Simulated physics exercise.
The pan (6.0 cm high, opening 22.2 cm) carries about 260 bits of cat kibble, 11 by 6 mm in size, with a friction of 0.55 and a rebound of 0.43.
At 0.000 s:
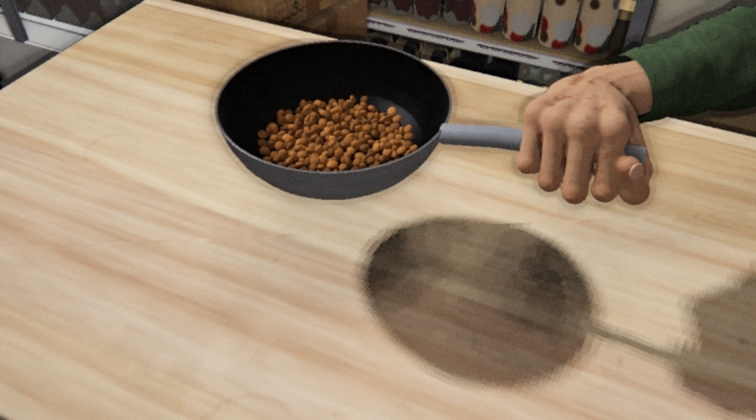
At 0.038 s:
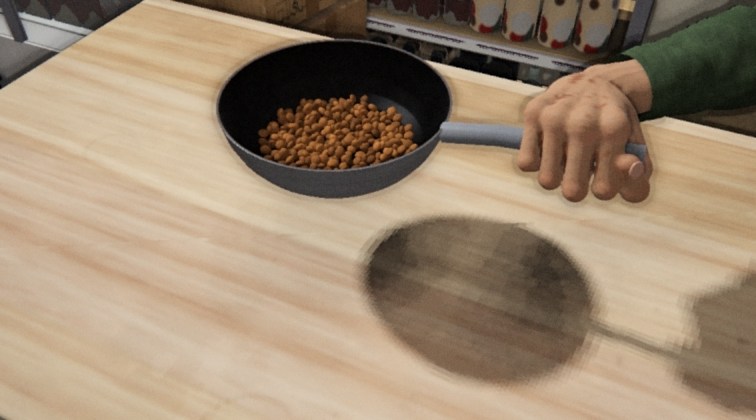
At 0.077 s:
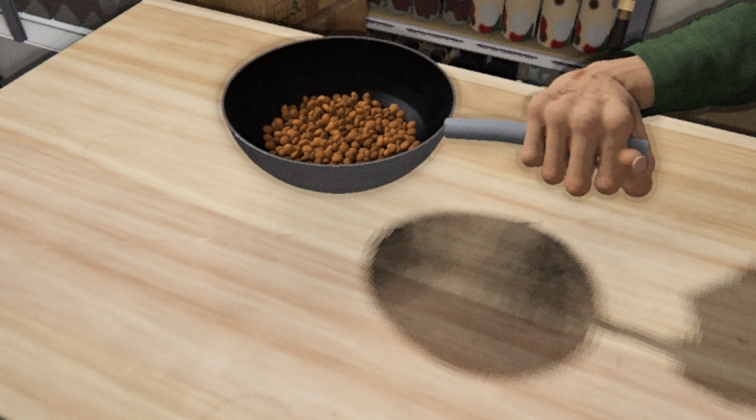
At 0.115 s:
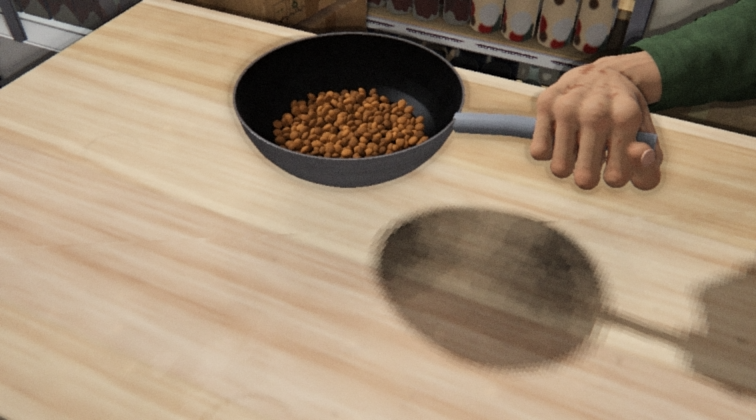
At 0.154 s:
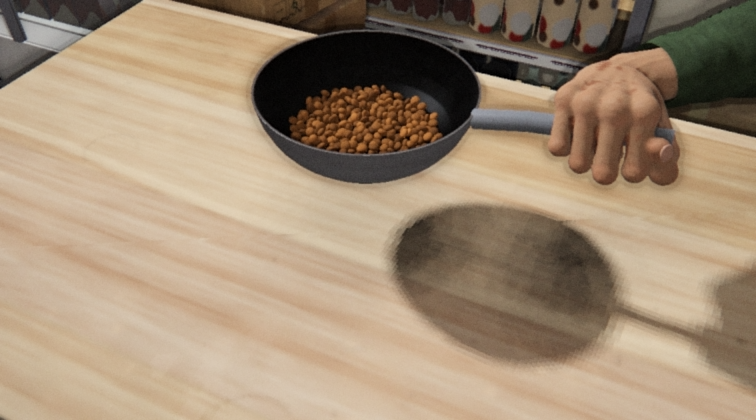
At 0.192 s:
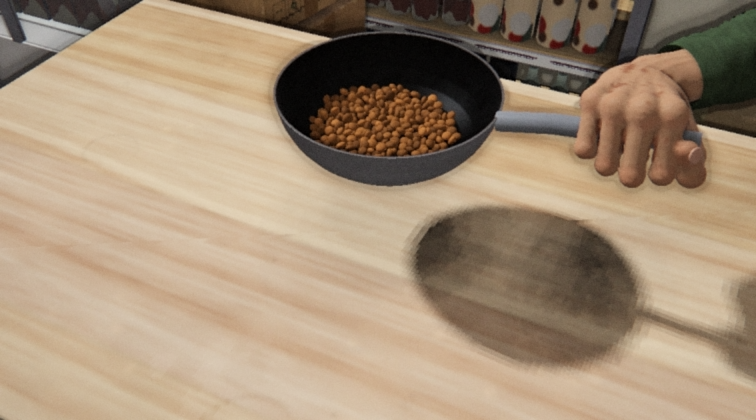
A hand gripping a dark frying pan of brown cat kibble, sliding it a short way right above a pale wooden table.
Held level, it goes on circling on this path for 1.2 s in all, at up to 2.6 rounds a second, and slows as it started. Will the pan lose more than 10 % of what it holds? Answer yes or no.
Share lost over the rim, set against 10 %: No.
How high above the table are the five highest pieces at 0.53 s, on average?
About 18 cm.
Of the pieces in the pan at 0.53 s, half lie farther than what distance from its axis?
Roughly 7.0 cm.
After 0.53 s, pan 100 %; middle of the pieces not yet landed near (336, 154).
Then, at 0.80 s, pan 100 %; middle of the pieces not yet landed near (386, 155).
After 1.06 s, pan 100 %; middle of the pieces not yet landed near (384, 141).
After 1.30 s, pan 100 %; middle of the pieces not yet landed near (394, 153).
At rest (1.6 s), pan 100 %.
